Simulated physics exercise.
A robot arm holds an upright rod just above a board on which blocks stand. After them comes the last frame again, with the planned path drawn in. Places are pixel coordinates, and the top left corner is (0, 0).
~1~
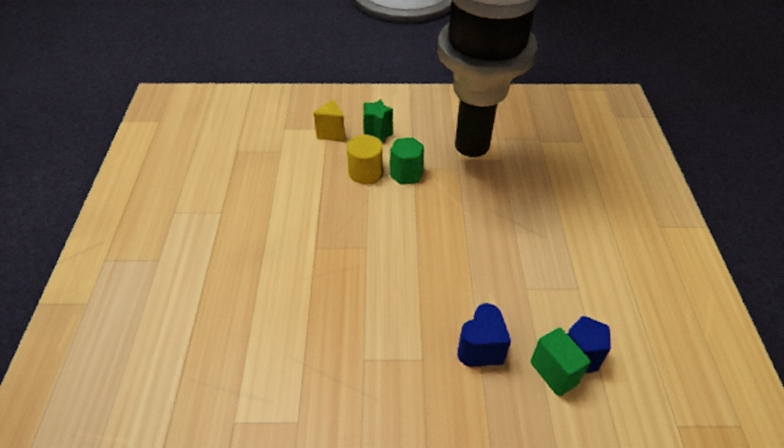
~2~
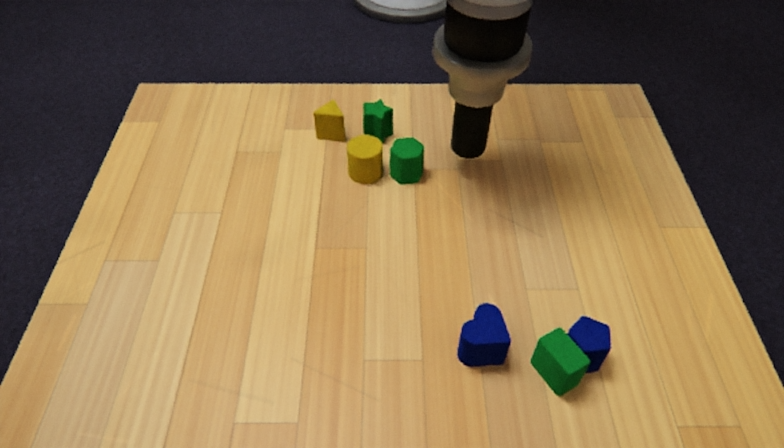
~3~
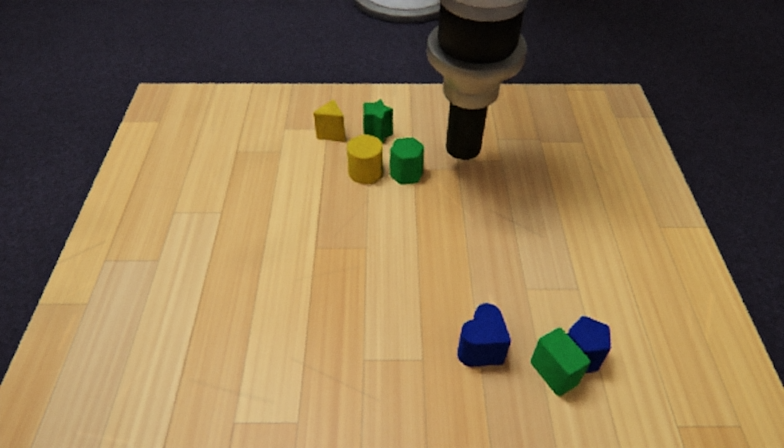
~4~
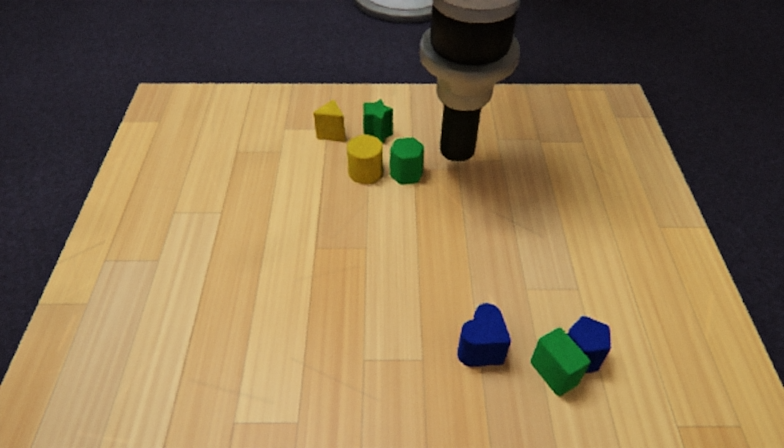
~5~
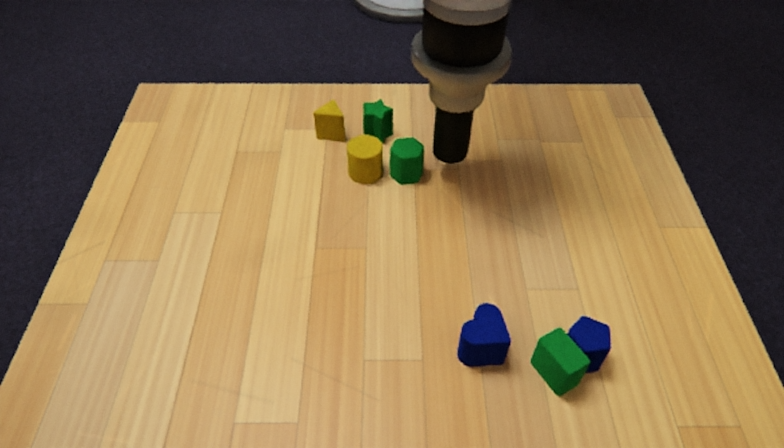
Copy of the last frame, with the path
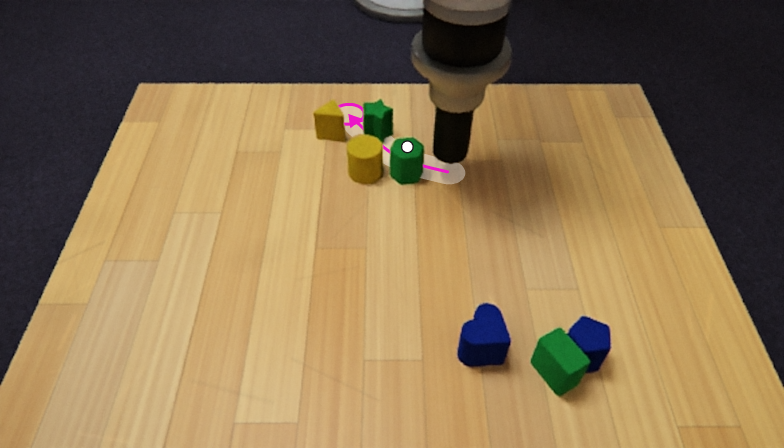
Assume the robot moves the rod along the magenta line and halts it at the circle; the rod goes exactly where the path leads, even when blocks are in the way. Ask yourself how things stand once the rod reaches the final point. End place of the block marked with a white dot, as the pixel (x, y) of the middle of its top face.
It sits at (376, 147).
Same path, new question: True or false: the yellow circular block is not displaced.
That statement is not accurate.
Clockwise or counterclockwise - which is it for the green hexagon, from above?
The block spins anticlockwise.
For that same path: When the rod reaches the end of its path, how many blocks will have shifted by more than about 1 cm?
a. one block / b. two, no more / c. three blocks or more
c.
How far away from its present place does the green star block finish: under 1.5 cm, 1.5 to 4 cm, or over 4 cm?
Offset: Above 4 cm.
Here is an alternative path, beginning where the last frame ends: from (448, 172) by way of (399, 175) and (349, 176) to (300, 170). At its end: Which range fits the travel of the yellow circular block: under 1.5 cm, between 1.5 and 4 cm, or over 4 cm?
The move is long, over 4 cm.
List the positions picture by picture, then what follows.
Tip of the rod at (472, 147), middles of tops, yellow triangular block at (330, 109), yellow circular block at (365, 145), green star block at (377, 108), green hexagon at (407, 147), in the first picture.
Rod at (468, 148), nothing pushed, in the second picture.
Rod at (463, 150), nothing pushed, in the third picture.
Rod at (457, 151), nothing pushed, in the fourth picture.
Rod at (450, 153), yellow triangular block at (330, 109), yellow circular block at (365, 145), green star block at (377, 108), green hexagon at (407, 147), in the fifth picture.
The line goes from (448, 172) by way of (404, 159) and (373, 137) to (349, 114); the dot is on the green hexagon.
The first path, step by step. One third of the way, rod at (404, 140); yellow circular block at (344, 150); green hexagon at (379, 147), turned 70° anticlockwise.
Two thirds of the way, rod at (372, 118); yellow circular block at (342, 151); green star block at (367, 93), turned 45° clockwise; green hexagon at (376, 147), turned 85° anticlockwise.
At the end, rod at (347, 95); yellow triangular block unmoved; yellow circular block at (342, 151); green star block at (351, 72), turned 60° clockwise; green hexagon at (376, 147), turned 85° anticlockwise.
